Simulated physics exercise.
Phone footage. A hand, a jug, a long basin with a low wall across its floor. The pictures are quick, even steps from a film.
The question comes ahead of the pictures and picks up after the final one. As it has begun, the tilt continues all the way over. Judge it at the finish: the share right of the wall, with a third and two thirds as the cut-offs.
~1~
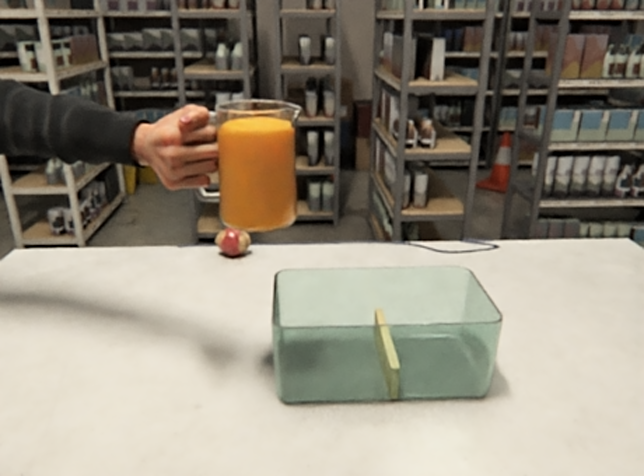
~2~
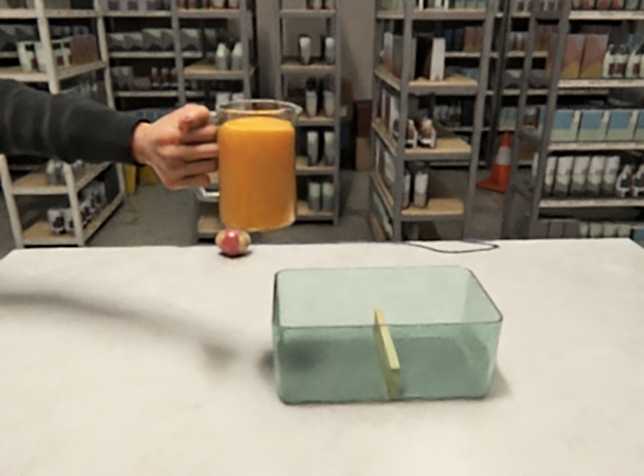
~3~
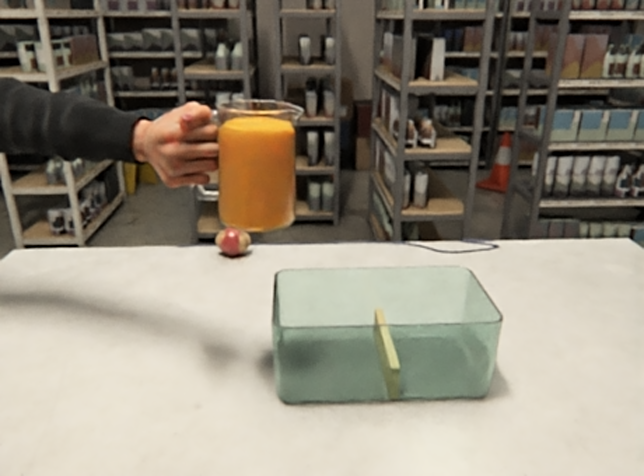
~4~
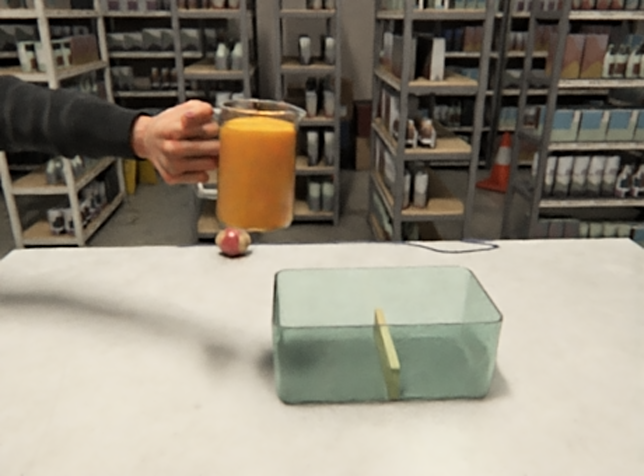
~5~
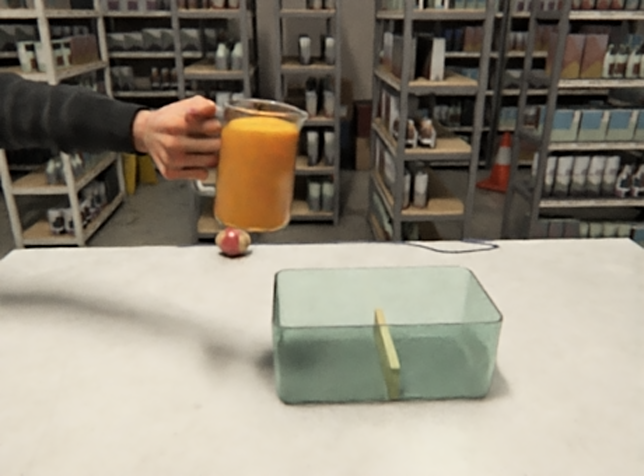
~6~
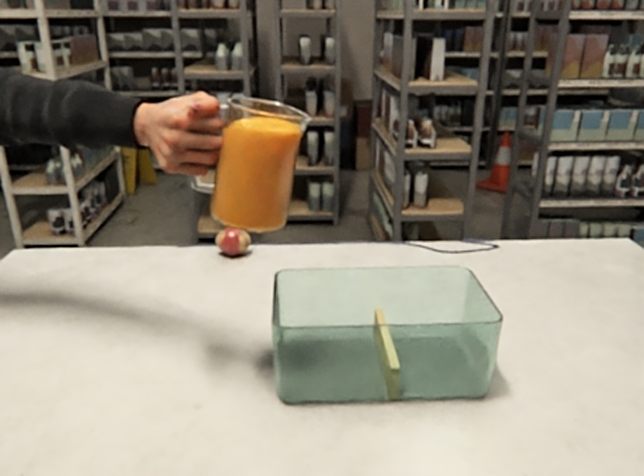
At the finish, the right of the wall has a third to two thirds.
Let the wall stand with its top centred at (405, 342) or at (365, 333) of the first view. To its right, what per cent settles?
Around 10 percent in try one and around 90 percent in try two.
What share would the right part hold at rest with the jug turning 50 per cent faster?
Roughly 55 in a hundred.
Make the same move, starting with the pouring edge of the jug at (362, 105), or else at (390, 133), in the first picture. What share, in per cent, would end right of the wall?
85 % and 65 %.
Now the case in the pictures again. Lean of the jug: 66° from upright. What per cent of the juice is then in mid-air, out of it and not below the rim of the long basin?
Near 10 in a hundred.
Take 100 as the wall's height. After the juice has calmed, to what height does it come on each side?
Once it is still, the left part shows 30 per cent and the right part 50.
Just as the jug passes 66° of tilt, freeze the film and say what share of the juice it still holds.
90 per cent, roughly.
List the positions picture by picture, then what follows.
Tilt 0°; pouring edge (301, 108); surface from (220, 124) to (293, 123); the long basin's rim runs from (274, 297) to (485, 293); the wall's top is at (386, 336), in the first frame.
Tilt 0°; pouring edge (302, 108); surface from (220, 123) to (293, 124), in the second frame.
Tilt 2°; pouring edge (303, 109); surface from (221, 123) to (294, 125), in the third frame.
Tilt 4°; pouring edge (306, 111); surface from (223, 123) to (295, 125), in the fourth frame.
Tilt 8°; pouring edge (309, 114); surface from (224, 125) to (297, 125), in the fifth frame.
Tilt 12°; pouring edge (312, 118); surface from (225, 131) to (302, 126), in the sixth frame.
A moment on, the jug is tipped part way and 90 per cent is still to pour, 0 is left of the wall and 0 right of it.
Next, the jug is tipped on its side and 52 per cent is still to pour, 10 is left of the wall and 13 right of it.
Then the jug is tipped on its side and 16 per cent is still to pour, 22 is left of the wall and 50 right of it.
Later the jug is tipped on its side and 4 per cent is still to pour, 34 is left of the wall and 57 right of it.
In the end 41 per cent lies left of the wall, 58 right of it and 1 outside.
